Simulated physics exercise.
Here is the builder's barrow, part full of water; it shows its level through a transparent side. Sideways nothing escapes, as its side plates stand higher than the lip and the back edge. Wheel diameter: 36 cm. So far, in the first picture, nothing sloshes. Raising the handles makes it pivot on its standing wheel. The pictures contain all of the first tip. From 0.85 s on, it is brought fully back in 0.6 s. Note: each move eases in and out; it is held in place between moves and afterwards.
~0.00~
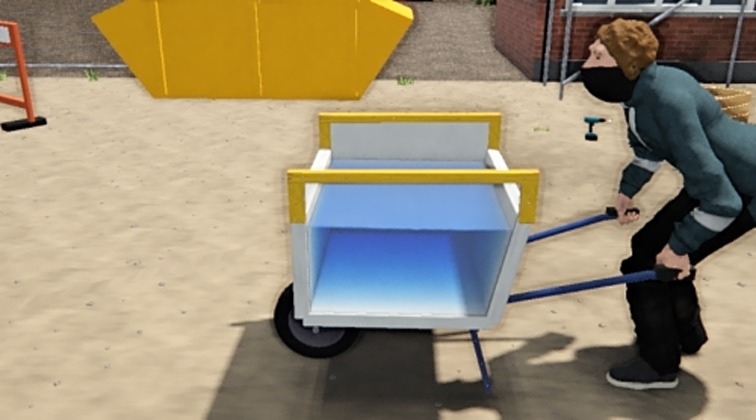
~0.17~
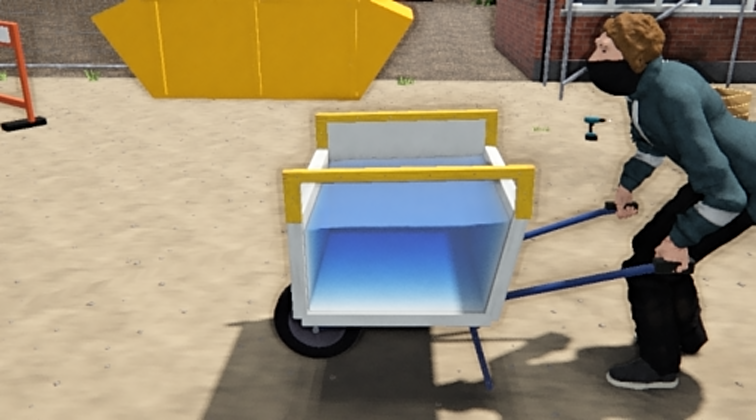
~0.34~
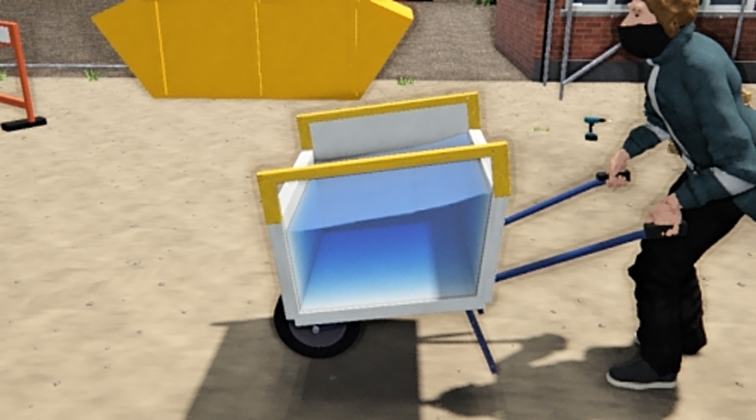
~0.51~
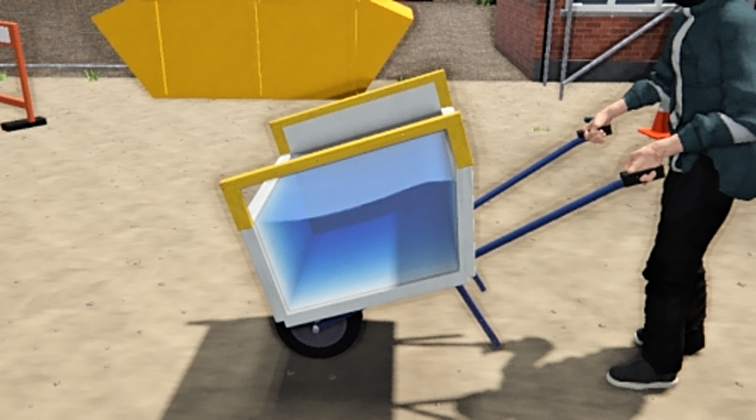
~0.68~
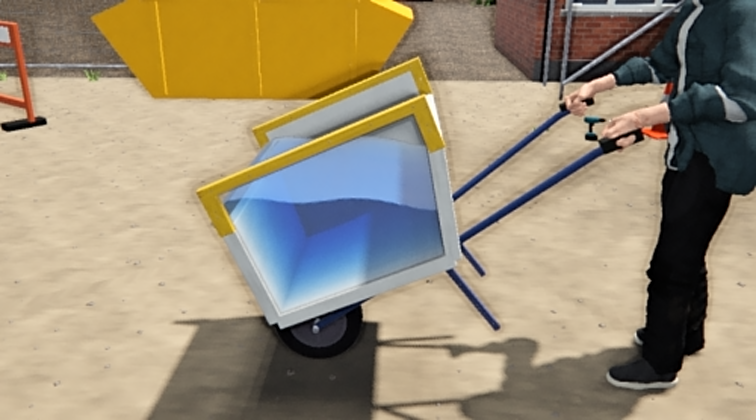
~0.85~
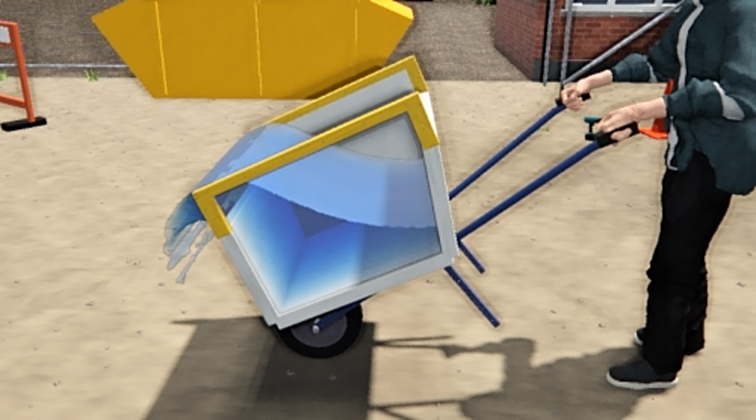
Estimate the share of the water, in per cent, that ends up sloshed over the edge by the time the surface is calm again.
I would say roughly 40 %.
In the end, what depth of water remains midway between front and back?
Close to 18 cm of depth there.
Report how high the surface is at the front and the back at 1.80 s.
About 10 cm in front, about 30 cm behind.
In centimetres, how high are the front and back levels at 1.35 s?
Approx. 26 cm front, approx. 16 cm back.
By 1.35 s the surface stands 15 cm at the back and 26 cm at the front; 32 per cent has gone, over the front.
By 1.80 s the surface stands 30 cm at the back and 11 cm at the front; 37 per cent has gone, over the front.
By 2.25 s the surface stands 11 cm at the back and 46 cm at the front; 37 per cent has gone, over the front.
By 4.34 s 40 per cent has gone, over the front, 60 of 151 litres.
